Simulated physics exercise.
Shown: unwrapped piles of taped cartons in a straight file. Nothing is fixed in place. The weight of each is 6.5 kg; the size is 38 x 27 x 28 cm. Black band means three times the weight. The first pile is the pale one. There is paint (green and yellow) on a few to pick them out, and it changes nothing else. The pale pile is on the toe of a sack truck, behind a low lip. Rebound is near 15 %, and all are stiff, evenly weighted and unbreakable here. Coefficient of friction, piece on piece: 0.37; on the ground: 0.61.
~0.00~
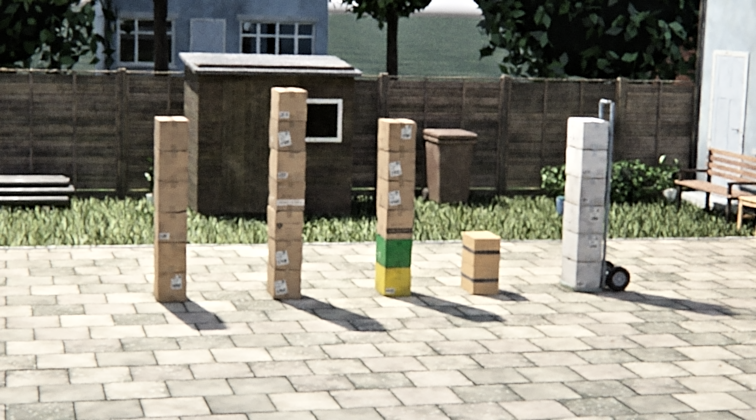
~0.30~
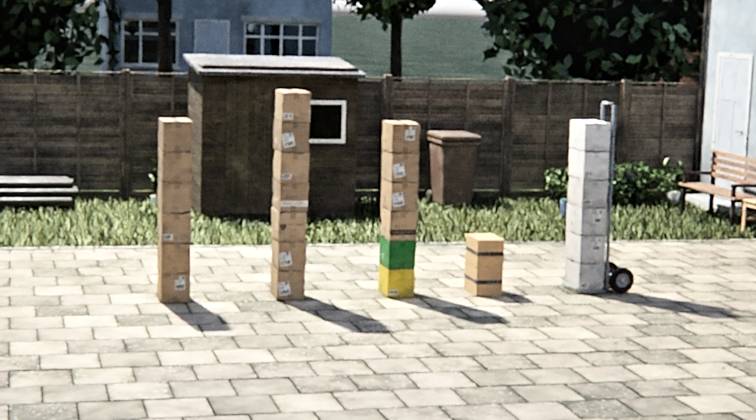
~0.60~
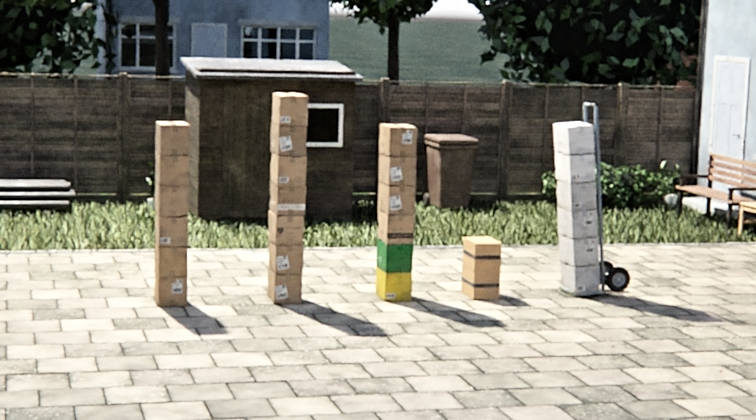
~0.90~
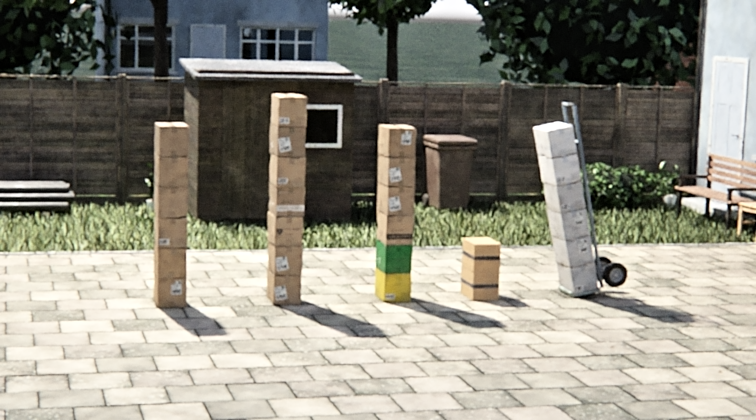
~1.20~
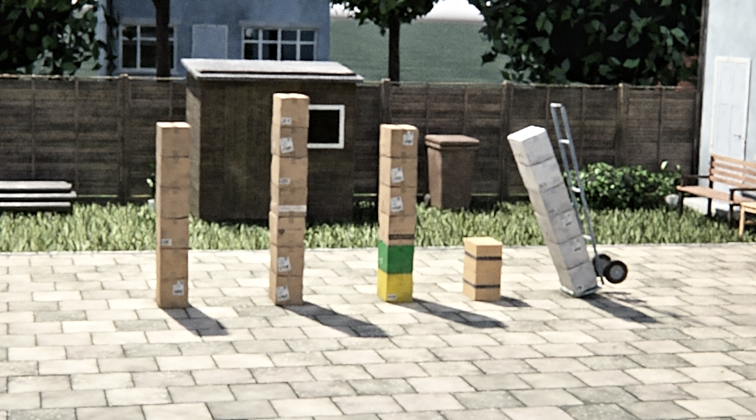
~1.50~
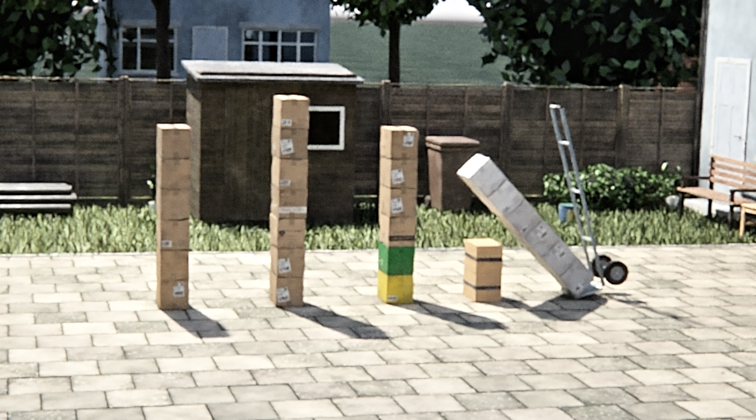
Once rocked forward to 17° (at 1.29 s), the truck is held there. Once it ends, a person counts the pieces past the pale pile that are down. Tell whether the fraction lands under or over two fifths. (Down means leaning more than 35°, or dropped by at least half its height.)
A smaller share than two fifths.
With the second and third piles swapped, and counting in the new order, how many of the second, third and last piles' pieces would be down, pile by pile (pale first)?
After the swap, the second pile would have 5 down, the third 0 and the last 0.
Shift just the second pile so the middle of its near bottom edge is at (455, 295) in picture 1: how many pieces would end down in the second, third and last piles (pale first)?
You'd end with the second pile at 0, the third at 0 and the last at 0 down.
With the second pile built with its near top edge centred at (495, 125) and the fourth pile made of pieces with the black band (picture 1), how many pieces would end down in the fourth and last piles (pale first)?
Result: Fourth pile 6, last pile 5.
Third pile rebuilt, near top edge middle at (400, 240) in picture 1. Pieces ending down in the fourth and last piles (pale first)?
You'd get fourth 0 and last 0.
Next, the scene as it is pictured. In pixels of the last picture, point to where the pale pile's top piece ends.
(421, 285).
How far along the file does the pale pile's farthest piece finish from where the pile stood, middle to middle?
About 170 cm.
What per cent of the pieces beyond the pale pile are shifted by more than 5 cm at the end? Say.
15 %.
After 1.58 s, 6 of the pale pile down; none of the 21 other cartons down.
After 2.02 s, 6 of the pale pile down; none of the 21 other cartons down, 5 disturbed; green carton 9 cm from its place.
After 3.94 s, 6 of the pale pile down; none of the 21 other cartons down, 4 disturbed; green carton 8 cm from its place.
In the end (6.0 s), 6 of the pale pile down; none of the 21 other cartons down, 5 disturbed; green carton 8 cm from its place; yellow carton unmoved. That is 0 per cent. From the last view, middles, green carton near (388, 258), yellow carton near (395, 286).
